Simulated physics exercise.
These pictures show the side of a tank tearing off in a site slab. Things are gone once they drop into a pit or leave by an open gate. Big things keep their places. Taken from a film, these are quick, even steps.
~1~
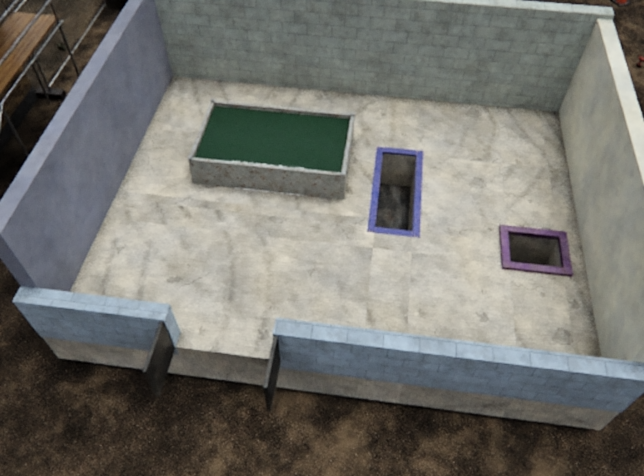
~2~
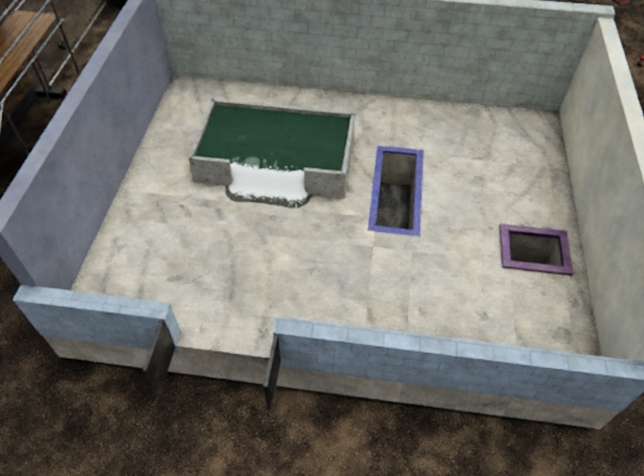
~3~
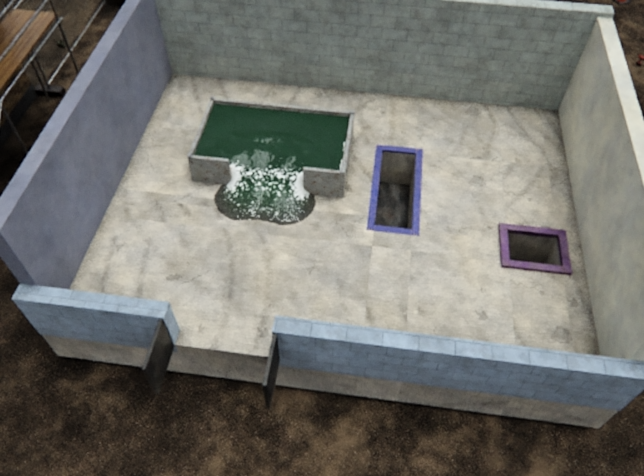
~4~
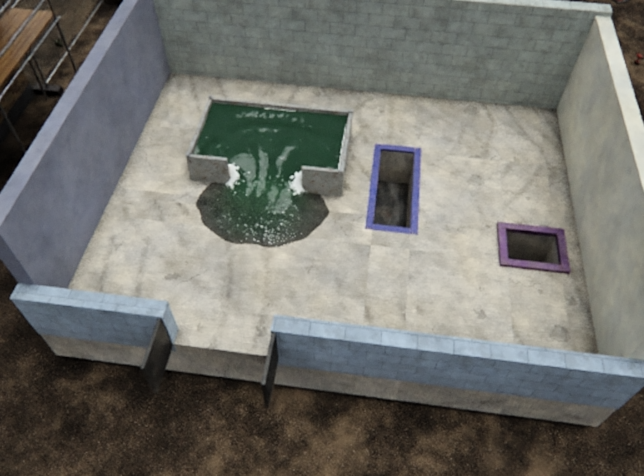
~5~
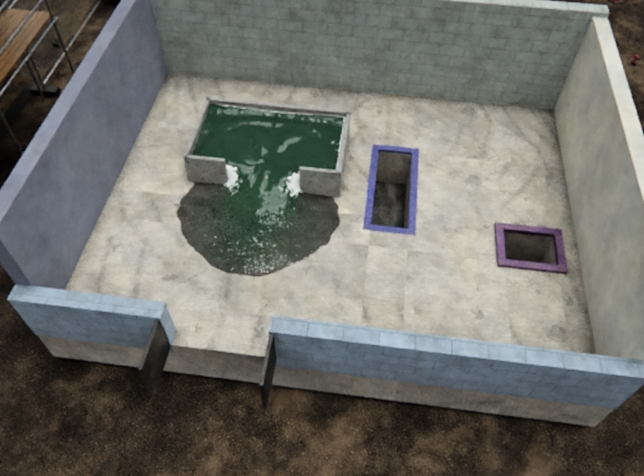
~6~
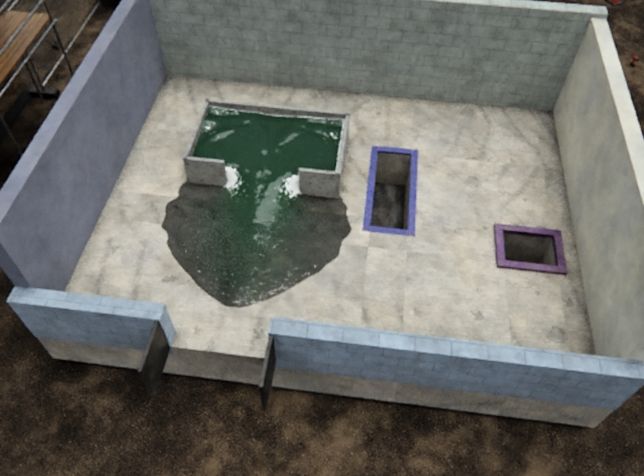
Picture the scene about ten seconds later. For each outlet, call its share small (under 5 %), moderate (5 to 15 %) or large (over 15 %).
The gate - large, the blue pit - small, the purple pit - small.
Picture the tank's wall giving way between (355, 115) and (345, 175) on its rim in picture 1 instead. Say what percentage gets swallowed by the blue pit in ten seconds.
About 75 percent ends up in the blue pit, by my reckoning.
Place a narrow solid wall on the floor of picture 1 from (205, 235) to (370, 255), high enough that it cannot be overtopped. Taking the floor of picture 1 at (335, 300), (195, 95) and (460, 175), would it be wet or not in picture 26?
Taken in turn, the three points are unsoaked, soaked and unsoaked.
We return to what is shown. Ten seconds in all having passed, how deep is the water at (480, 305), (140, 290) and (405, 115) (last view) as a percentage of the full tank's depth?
Going place by place: 10 %, 8 % and 0 %.
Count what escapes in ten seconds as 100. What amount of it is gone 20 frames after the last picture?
It comes to around 50 per cent.
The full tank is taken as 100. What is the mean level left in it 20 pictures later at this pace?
About 36 %.
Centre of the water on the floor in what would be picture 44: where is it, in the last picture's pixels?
I'd put my finger on (284, 227).
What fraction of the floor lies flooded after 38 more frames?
I'd say 55 per cent.
A moment on, water covers 20 % of the floor; the gate 3 %, the blue pit 0 %, the purple pit 0 %.
Next, water covers 30 % of the floor; the gate 10 %, the blue pit 0 %, the purple pit 0 %.
Then, water covers 35 % of the floor; the gate 18 %, the blue pit 0 %, the purple pit 0 %.
Later, water covers 55 % of the floor; the gate 28 %, the blue pit 0 %, the purple pit 0 %.
In the end, water covers 70 % of the floor; the gate 36 %, the blue pit 1 %, the purple pit 0 %.
